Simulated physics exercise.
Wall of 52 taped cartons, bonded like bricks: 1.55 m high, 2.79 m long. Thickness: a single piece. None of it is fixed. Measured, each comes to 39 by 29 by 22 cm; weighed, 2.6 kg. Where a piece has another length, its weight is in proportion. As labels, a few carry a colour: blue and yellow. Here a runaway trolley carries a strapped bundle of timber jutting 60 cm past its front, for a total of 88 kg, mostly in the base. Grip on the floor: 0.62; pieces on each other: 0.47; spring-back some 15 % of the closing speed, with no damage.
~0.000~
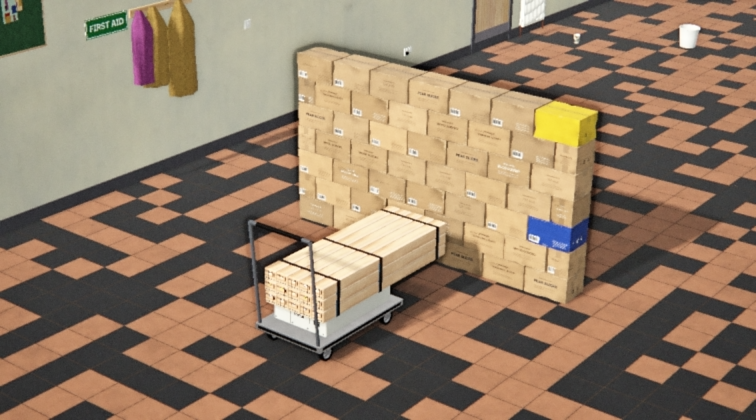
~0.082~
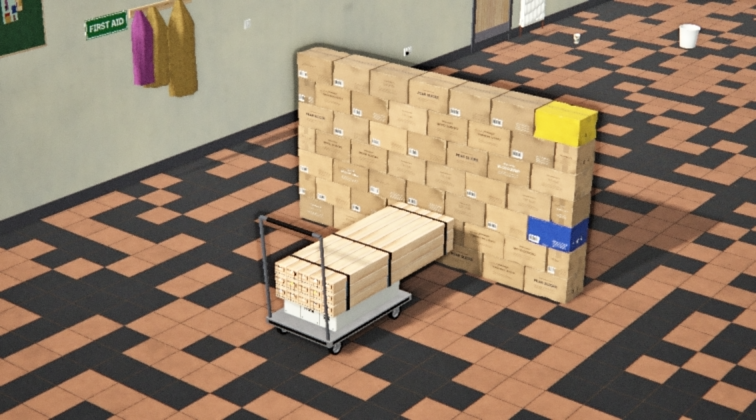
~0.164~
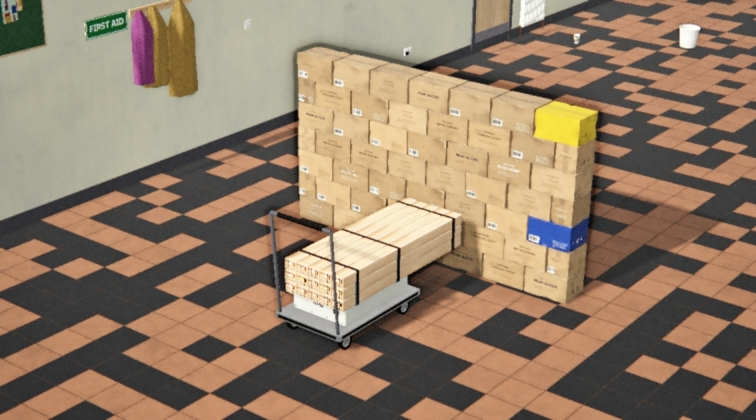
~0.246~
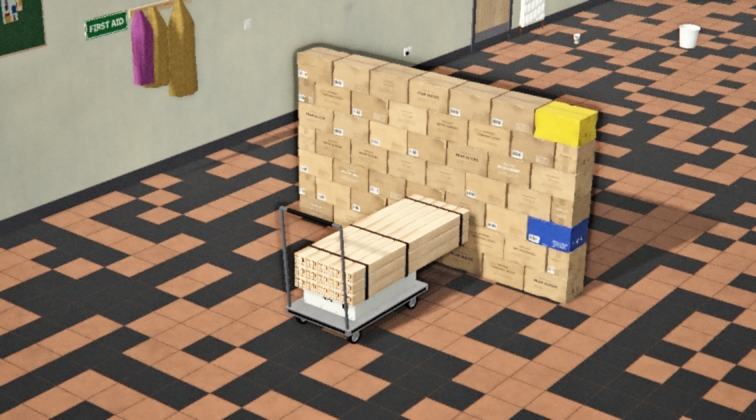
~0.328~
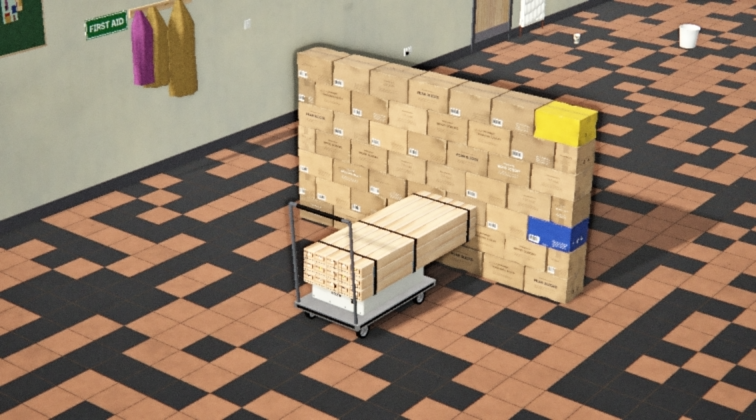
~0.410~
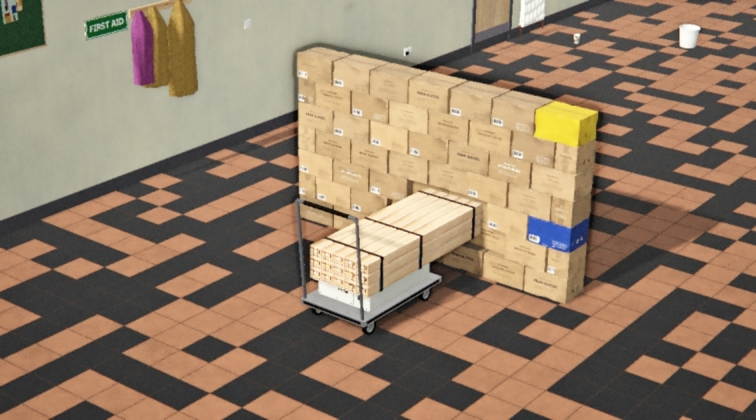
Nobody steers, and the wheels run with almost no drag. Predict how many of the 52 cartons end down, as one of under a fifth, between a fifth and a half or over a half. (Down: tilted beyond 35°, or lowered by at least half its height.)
It does not hit a fifth.
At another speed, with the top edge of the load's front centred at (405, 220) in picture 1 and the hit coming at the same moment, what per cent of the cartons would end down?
60 %, roughly.
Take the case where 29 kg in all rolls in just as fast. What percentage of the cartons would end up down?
Then roughly 0 per cent.
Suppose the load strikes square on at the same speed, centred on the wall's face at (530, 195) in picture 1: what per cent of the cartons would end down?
In that case about 30 percent.
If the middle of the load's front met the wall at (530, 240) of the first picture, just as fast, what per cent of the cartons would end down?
Estimate: About 50 %.
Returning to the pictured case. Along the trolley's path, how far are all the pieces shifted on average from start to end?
About 5 cm on average.
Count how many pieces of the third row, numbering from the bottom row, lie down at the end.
Row tally: 0.
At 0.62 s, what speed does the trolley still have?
0.2 m/s, roughly.
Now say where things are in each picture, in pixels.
In the first frame (pixels give the middle of a visible side), load (442, 235) 42 cm short of the wall; blue carton (549, 235); yellow carton (556, 129); none has stirred.
In the second frame, load (450, 230) 31 cm short of the wall; yellow carton (556, 129).
In the third frame, load (458, 226) 20 cm short of the wall; yellow carton (556, 129).
In the fourth frame, load (465, 222) 9 cm short of the wall; yellow carton (556, 129).
In the fifth frame, load (473, 218) 17 mm into the wall's line; yellow carton (556, 129).
In the sixth frame, load (478, 215) 9 cm into the wall's line; yellow carton (556, 129); blue carton (549, 235); movement in 9 of them.
After 0.48 s, load 15 cm past the wall's line, still rolling; none of the 52 cartons down, 16 disturbed.
After 0.62 s, load 20 cm past the wall's line, still rolling; none of the 52 cartons down, 23 disturbed.
After 1.14 s, load 21 cm past the wall's line, still rolling; none of the 52 cartons down, 23 disturbed.
In the end (1.7 s), load 20 cm past the wall's line, stopped; none of the 52 cartons down, 23 disturbed; yellow carton unmoved; blue carton unmoved. That is 0 per cent. From the last view, middles, yellow carton near (565, 124), blue carton near (558, 230).
